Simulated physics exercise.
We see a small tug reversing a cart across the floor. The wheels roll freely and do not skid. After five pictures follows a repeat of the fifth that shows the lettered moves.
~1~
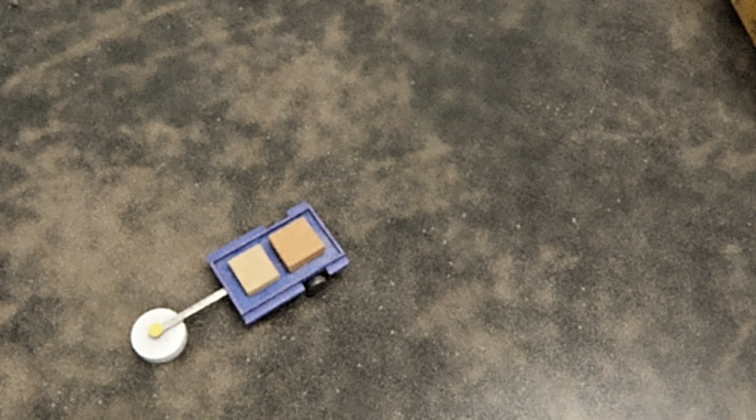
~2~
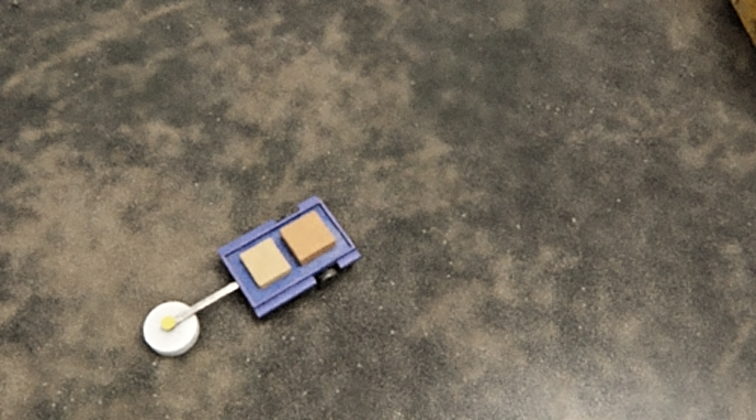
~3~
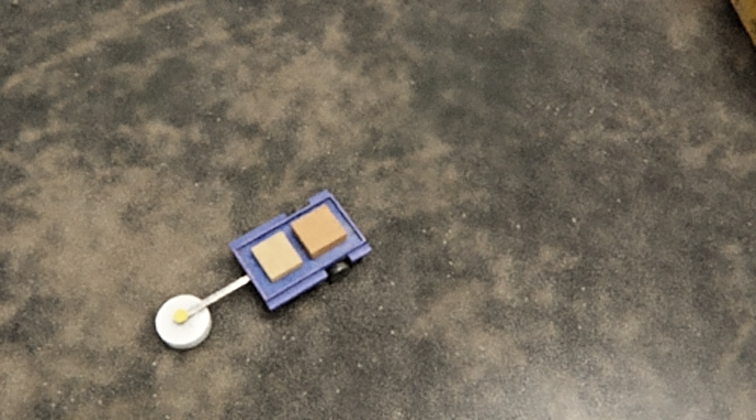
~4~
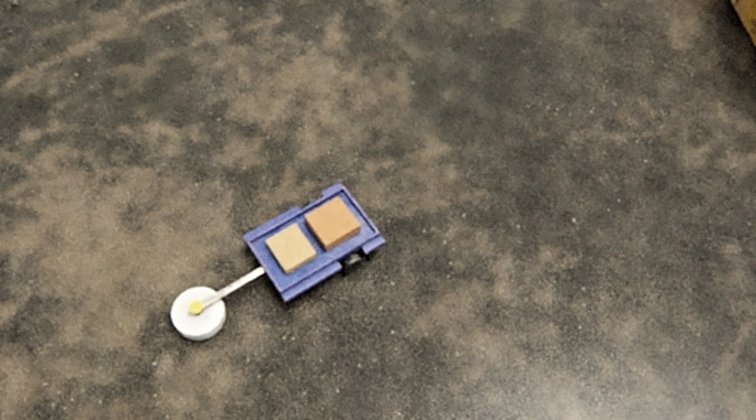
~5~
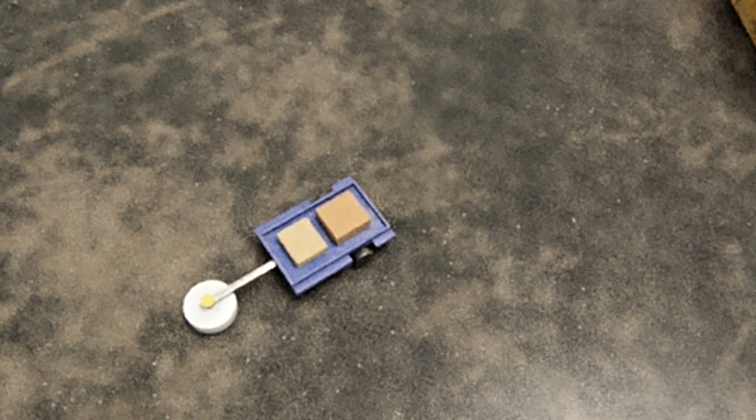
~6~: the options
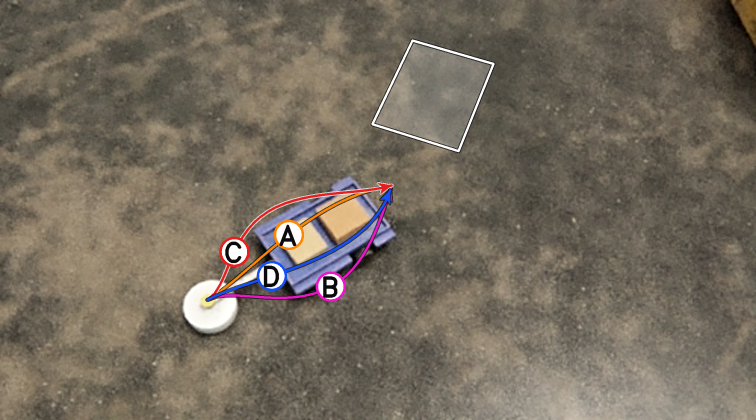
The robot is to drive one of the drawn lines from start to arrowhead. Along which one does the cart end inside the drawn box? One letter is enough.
Line B does it.
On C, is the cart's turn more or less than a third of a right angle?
More than that.
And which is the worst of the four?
The widest miss is C.
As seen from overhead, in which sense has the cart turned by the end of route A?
On that route, clockwise.
On the marked copy, A from (208, 300) via (296, 230) to (392, 185); B from (208, 300) via (339, 282) to (391, 188); C from (208, 300) via (276, 207) to (392, 185); D from (208, 300) via (316, 259) to (390, 190); the bay at (434, 93).
Following B. Soon after the start, robot (302, 302), cart (377, 199).
Later, robot (368, 254), cart (411, 146).
In the end, robot (392, 192), cart (434, 93); the cart stands in the bay.
As for the rest, A leaves the cart at (509, 153), out of the bay; C leaves the cart at (519, 196), out of the bay; D leaves the cart at (475, 113), out of the bay.
